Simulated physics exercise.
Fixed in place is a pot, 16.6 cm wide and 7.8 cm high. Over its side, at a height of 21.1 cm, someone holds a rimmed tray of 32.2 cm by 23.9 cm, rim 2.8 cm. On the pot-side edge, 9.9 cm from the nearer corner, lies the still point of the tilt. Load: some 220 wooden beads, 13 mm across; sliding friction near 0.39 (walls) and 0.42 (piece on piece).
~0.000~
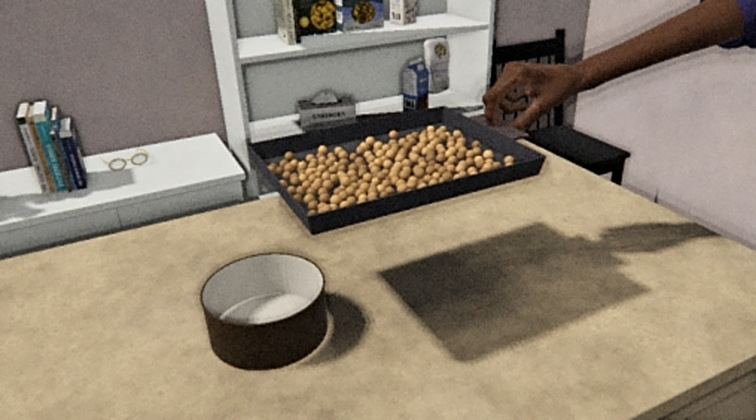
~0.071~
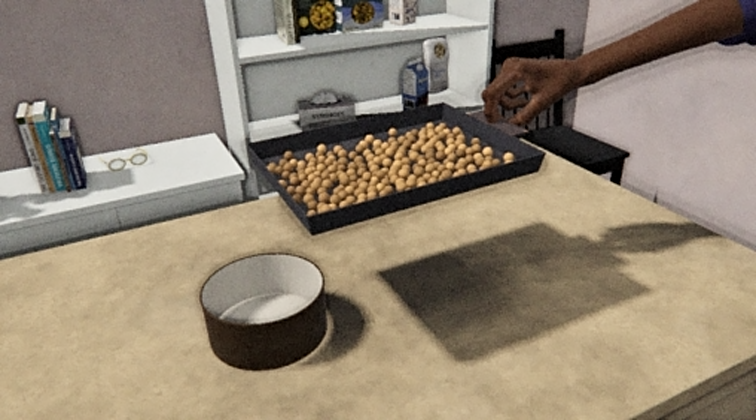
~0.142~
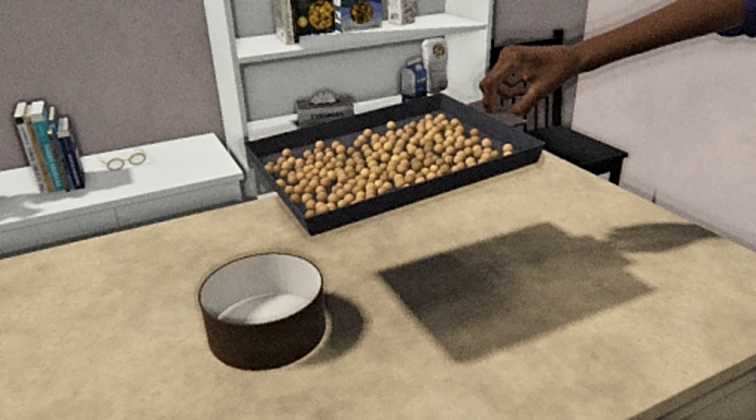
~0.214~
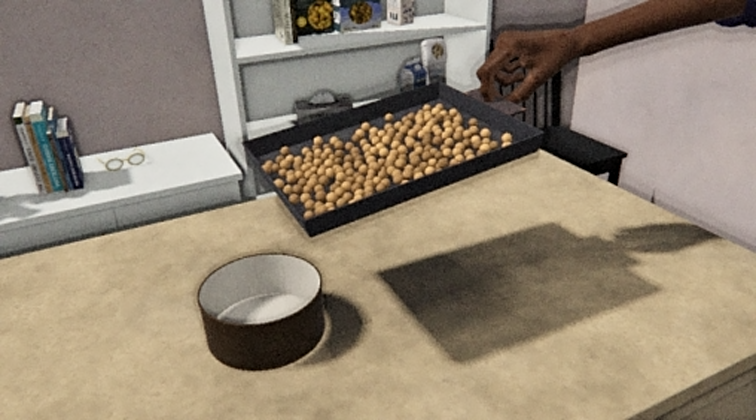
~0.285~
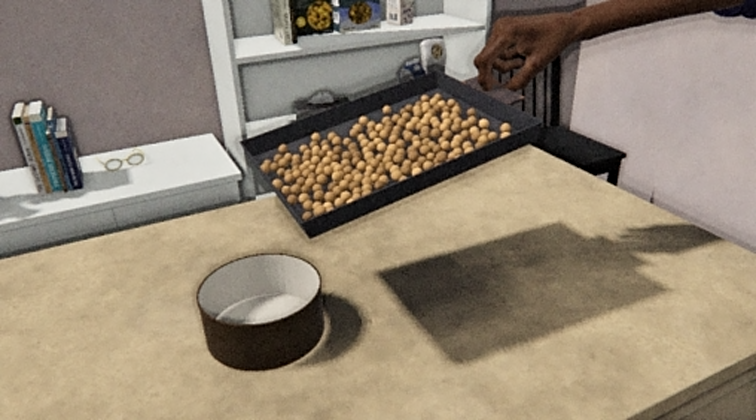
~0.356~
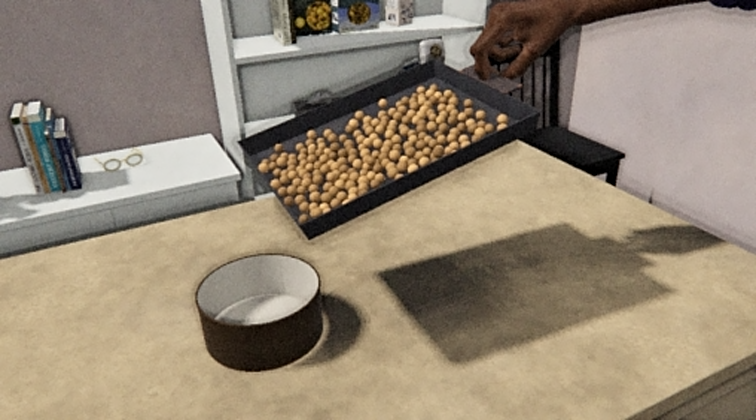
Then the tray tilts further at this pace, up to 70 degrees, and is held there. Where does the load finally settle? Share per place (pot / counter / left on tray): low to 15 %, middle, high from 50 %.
Shares - pot: Low, counter: Low, tray: High.
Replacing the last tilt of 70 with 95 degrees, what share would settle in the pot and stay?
35 percent.
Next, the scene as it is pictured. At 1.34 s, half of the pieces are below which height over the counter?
Height: Around 28 cm.
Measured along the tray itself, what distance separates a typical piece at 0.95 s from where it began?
Displacement on the tray: Roughly 5 cm.
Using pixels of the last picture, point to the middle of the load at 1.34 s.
(311, 145), roughly.
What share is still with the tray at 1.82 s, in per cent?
Value: About 100%.
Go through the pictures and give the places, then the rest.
Tray tilt 0 degrees, front corners at (311, 213) and (541, 155); middle of the pieces at (386, 173); pot at (263, 285), in the first picture.
Tray tilt 1 degrees, front corners at (310, 214) and (540, 152); middle of the pieces at (385, 172), in the second picture.
Tray tilt 4 degrees, front corners at (308, 215) and (539, 143), lowest corner left front; middle of the pieces at (384, 168), in the third picture.
Tray tilt 7 degrees, front corners at (306, 217) and (538, 132), lowest corner left front; middle of the pieces at (382, 163), in the fourth picture.
Tray tilt 10 degrees, front corners at (304, 219) and (537, 121), lowest corner left front; middle of the pieces at (380, 158), in the fifth picture.
Tray tilt 13 degrees, front corners at (303, 221) and (534, 111), lowest corner left front; middle of the pieces at (376, 155); pot at (259, 286). Its pace works out near 45 degrees a second, in the sixth picture.
Then, at 0.95 s, tilt 40 degrees; the tray holds 100 %, the pot 0 %.
After 1.34 s, tilt 58 degrees; the tray holds 100 %, the pot 0 %.
After 1.82 s, tilt 70 degrees; the tray holds 100 %, the pot 0 %.
In the end, at 2.2 s, pot 0 %, counter 0 %, tray 100 %.
